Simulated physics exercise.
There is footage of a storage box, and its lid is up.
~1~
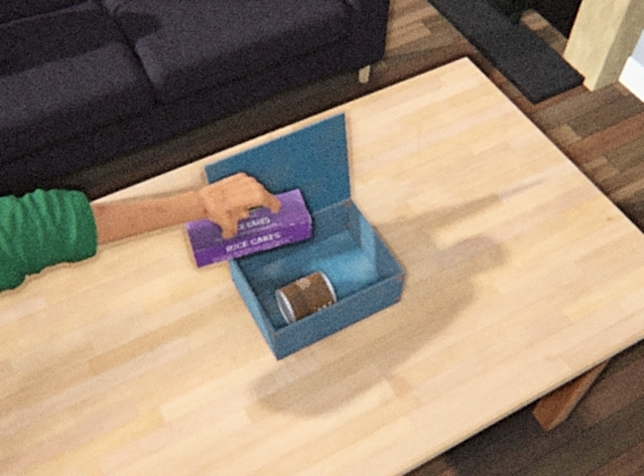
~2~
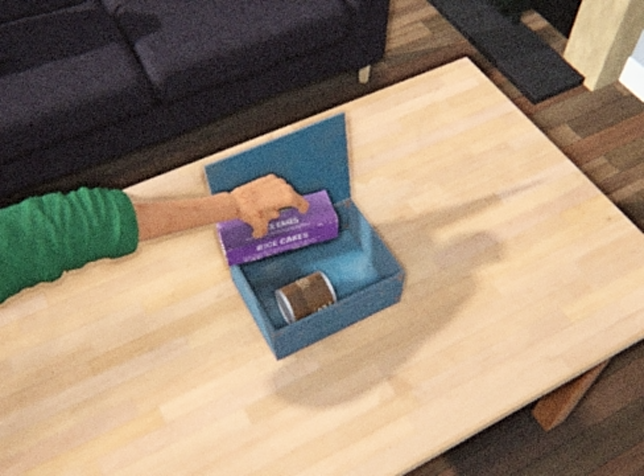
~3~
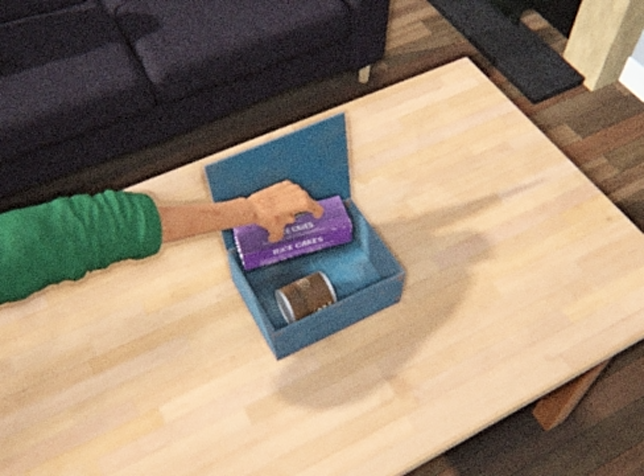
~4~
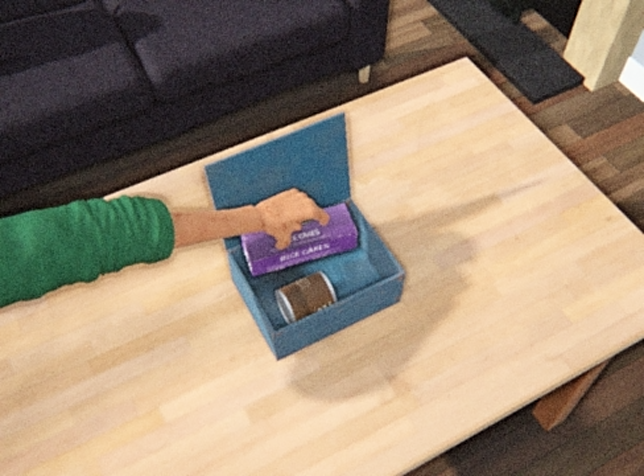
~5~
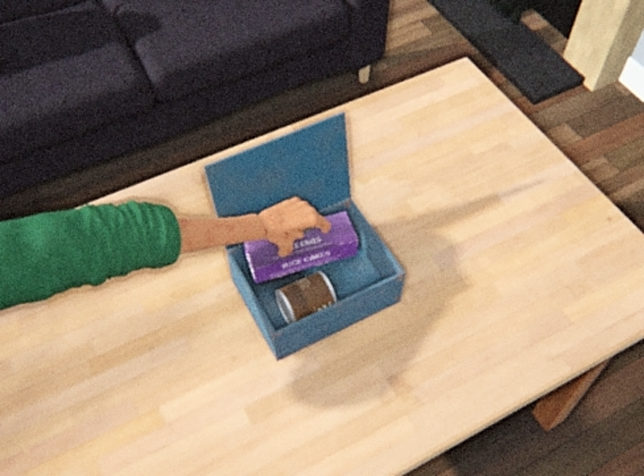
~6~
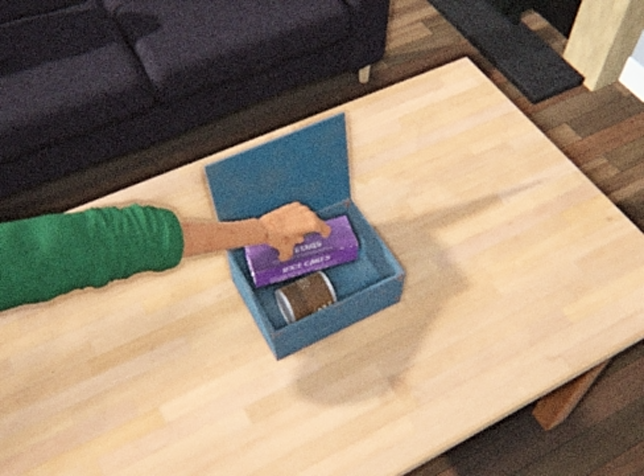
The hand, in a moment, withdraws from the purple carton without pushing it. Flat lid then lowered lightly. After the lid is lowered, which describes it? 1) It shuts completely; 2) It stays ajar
Answer: 1.
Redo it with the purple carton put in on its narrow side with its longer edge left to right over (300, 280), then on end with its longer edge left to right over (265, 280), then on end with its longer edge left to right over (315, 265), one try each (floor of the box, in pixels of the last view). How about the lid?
So: First shut tight, second open, third open.
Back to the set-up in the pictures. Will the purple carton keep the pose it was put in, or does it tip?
Result: The purple carton leans over.
Then, 0.40 s after the last picture, purple carton on its side near (295, 255).
Then, 1.40 s after the last picture, lid 73° above the rim; purple carton on its side near (295, 255); brown tin rolled a little.
Then, 1.80 s after the last picture, lid 38° above the rim; purple carton on its side near (295, 255); brown tin rolled a little.
Then, 2.00 s after the last picture, lid 16° above the rim; purple carton on its side near (295, 255); brown tin rolled a little.
At rest, lid shut; tipped over in the box, purple carton; brown tin in place. Seen from the same camera at the end, purple carton near (295, 255).
